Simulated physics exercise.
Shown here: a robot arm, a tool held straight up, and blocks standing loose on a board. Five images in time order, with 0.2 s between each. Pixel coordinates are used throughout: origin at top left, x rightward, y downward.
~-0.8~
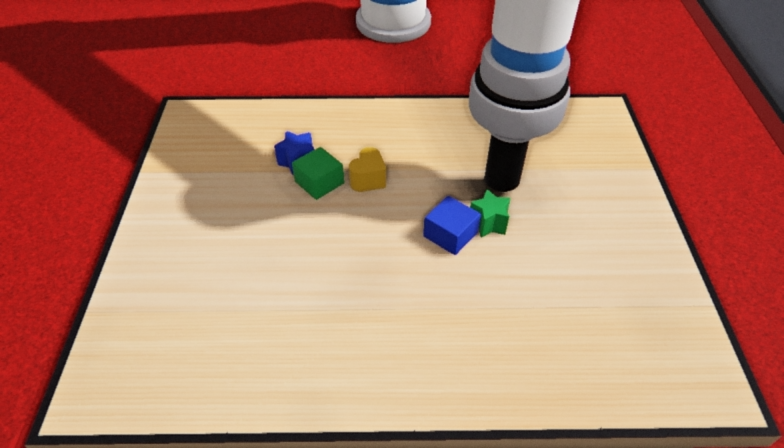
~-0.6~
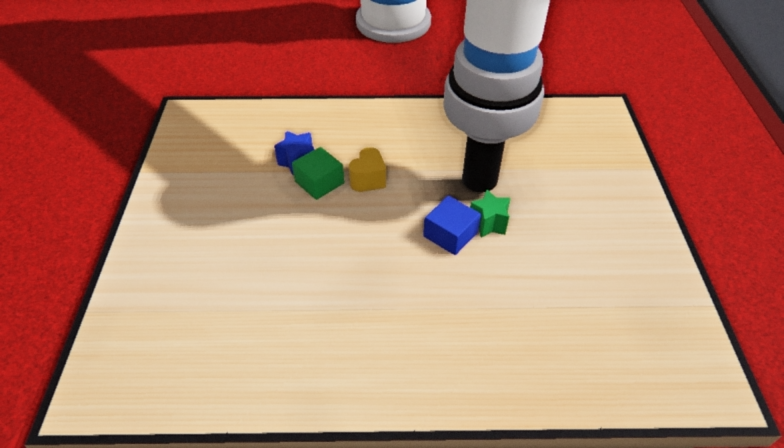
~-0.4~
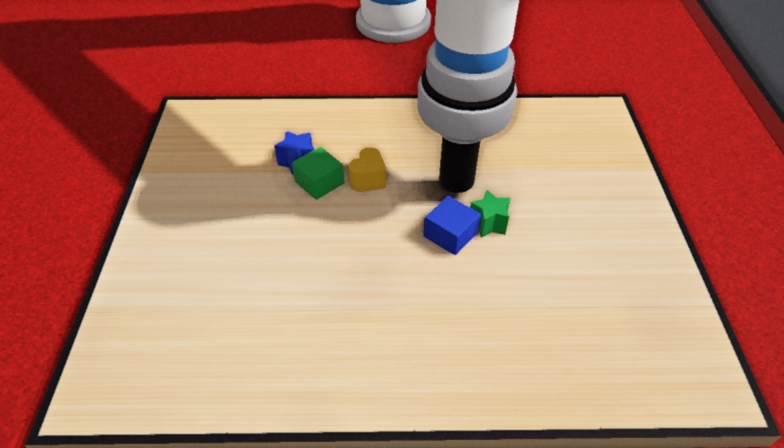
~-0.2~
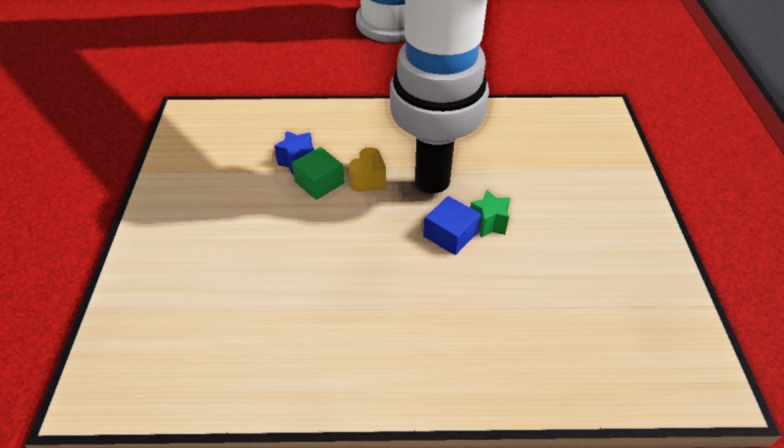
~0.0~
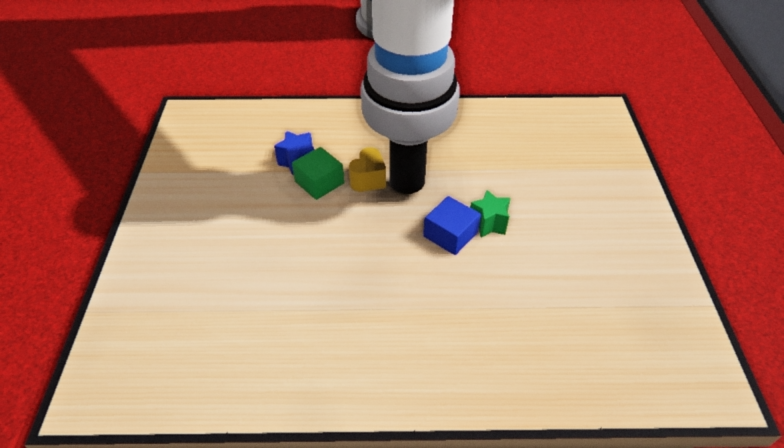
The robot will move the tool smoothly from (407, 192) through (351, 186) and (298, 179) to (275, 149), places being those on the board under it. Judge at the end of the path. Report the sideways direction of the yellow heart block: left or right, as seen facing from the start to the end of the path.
The left.
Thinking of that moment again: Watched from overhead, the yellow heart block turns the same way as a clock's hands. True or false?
The statement is false.
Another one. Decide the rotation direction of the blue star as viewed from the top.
From above, clockwise.
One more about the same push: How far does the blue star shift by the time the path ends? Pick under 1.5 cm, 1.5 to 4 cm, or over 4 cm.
The block winds up beyond 4 cm from where it is now.
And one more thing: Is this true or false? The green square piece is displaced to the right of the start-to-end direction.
That is false.
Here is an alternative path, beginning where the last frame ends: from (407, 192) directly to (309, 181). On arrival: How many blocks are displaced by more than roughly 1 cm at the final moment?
The way I see it, the answer is three or more.
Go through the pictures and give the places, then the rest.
In the first frame, tip of the tool (502, 180), middles of tops, blue star (295, 142), green square piece (317, 162), yellow heart block (368, 161), blue square piece (453, 215).
In the second frame, tool (480, 180), nothing pushed.
In the third frame, tool (457, 181), nothing pushed.
In the fourth frame, tool (432, 181), nothing pushed.
In the fifth frame, tool (407, 182), blue star (295, 142), green square piece (317, 162), yellow heart block (368, 161), blue square piece (453, 215).
What follows on the original path. One third of the way, tool (349, 176); blue star (277, 136), turned 20° clockwise; green square piece (275, 160), turned 35° clockwise; yellow heart block (313, 158).
Two thirds of the way, tool (295, 169); blue star (273, 134), turned 45° clockwise; green square piece (223, 161), turned 40° clockwise; yellow heart block (257, 156), turned 35° anticlockwise.
At the end, tool (273, 139); blue star (266, 110), turned 80° clockwise; green square piece (208, 162), turned 15° clockwise; yellow heart block (240, 143), turned 90° anticlockwise; blue square piece unmoved.
